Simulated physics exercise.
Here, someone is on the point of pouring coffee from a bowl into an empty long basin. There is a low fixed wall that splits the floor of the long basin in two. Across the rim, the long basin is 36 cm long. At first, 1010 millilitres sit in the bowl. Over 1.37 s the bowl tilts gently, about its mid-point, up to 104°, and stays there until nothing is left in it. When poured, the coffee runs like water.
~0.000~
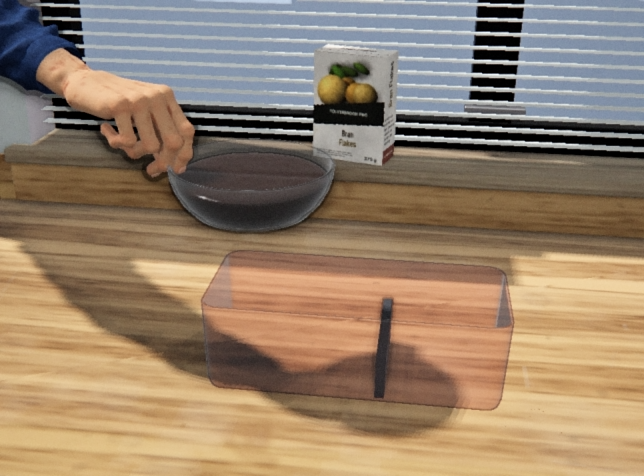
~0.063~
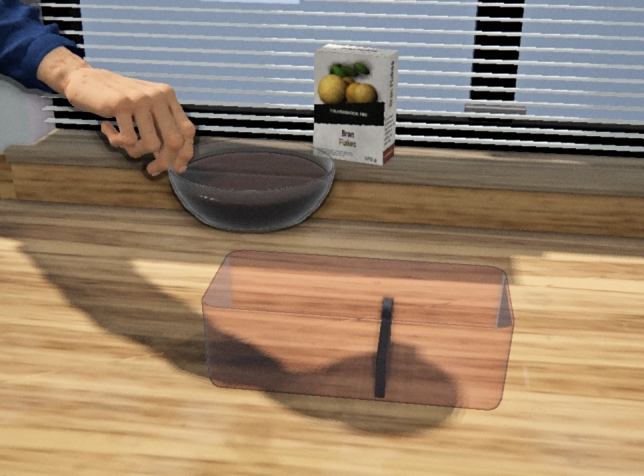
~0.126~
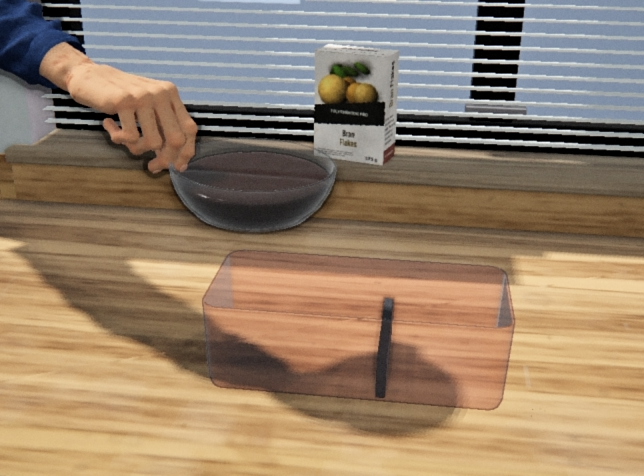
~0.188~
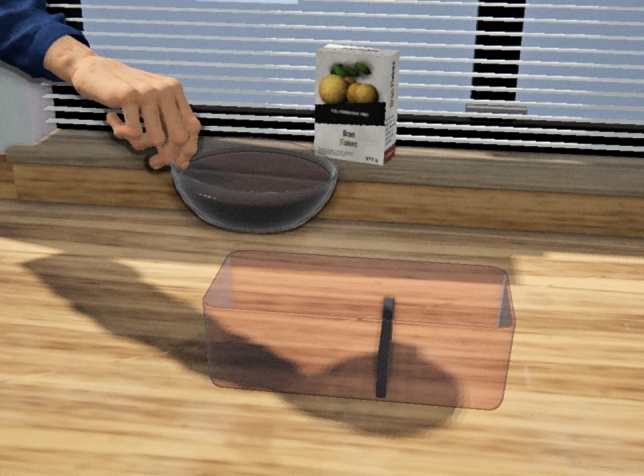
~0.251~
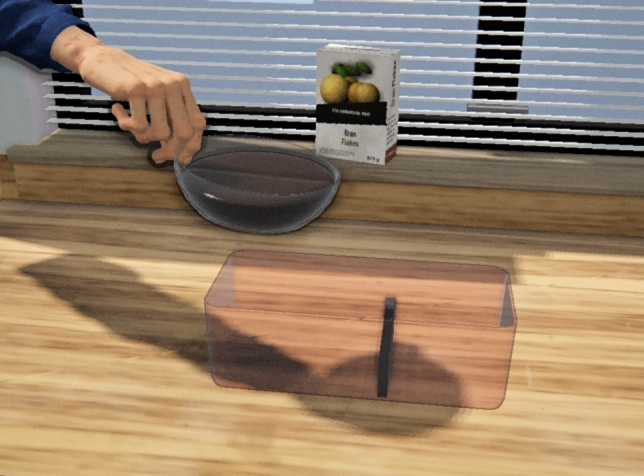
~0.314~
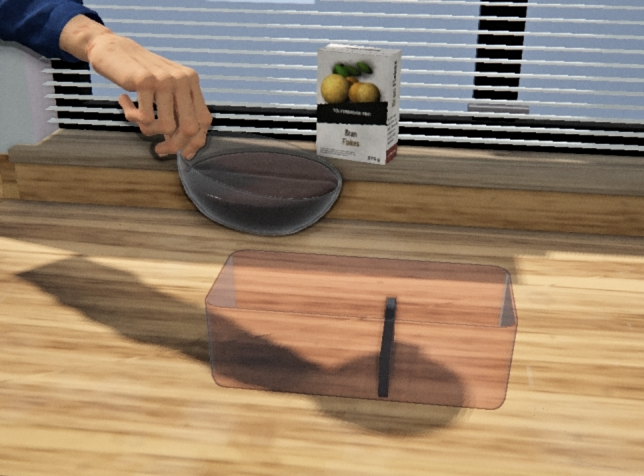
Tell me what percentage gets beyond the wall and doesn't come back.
Around 34 % gets beyond the wall and stays.
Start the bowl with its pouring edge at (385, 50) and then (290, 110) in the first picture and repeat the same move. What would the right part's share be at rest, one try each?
Near 90 in a hundred on the first go and near 5 in a hundred on the second.
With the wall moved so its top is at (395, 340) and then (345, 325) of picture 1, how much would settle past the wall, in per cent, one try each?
Respectively close to 25 and 80 %.
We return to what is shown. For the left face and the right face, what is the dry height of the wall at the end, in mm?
36 mm left, 40 mm right.
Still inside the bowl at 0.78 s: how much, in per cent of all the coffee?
Portion remaining: Approx. 32 per cent.
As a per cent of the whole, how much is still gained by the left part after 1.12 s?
Near 2 percent, give or take.
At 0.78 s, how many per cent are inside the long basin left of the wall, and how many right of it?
About 16 left, about 22 right.
By 0.78 s the tilt is 63° and 32 per cent is still to pour, 16 is left of the wall and 22 right of it.
By 1.12 s the tilt is 96° and 1 per cent is still to pour, 64 is left of the wall and 34 right of it.
By 1.48 s the tilt is 104° and 0 per cent is still to pour, 65 is left of the wall and 35 right of it.
By 1.87 s the tilt is 104° and 0 per cent is still to pour, 65 is left of the wall and 35 right of it.
At rest 65 per cent lies left of the wall, 34 right of it and 0 outside.
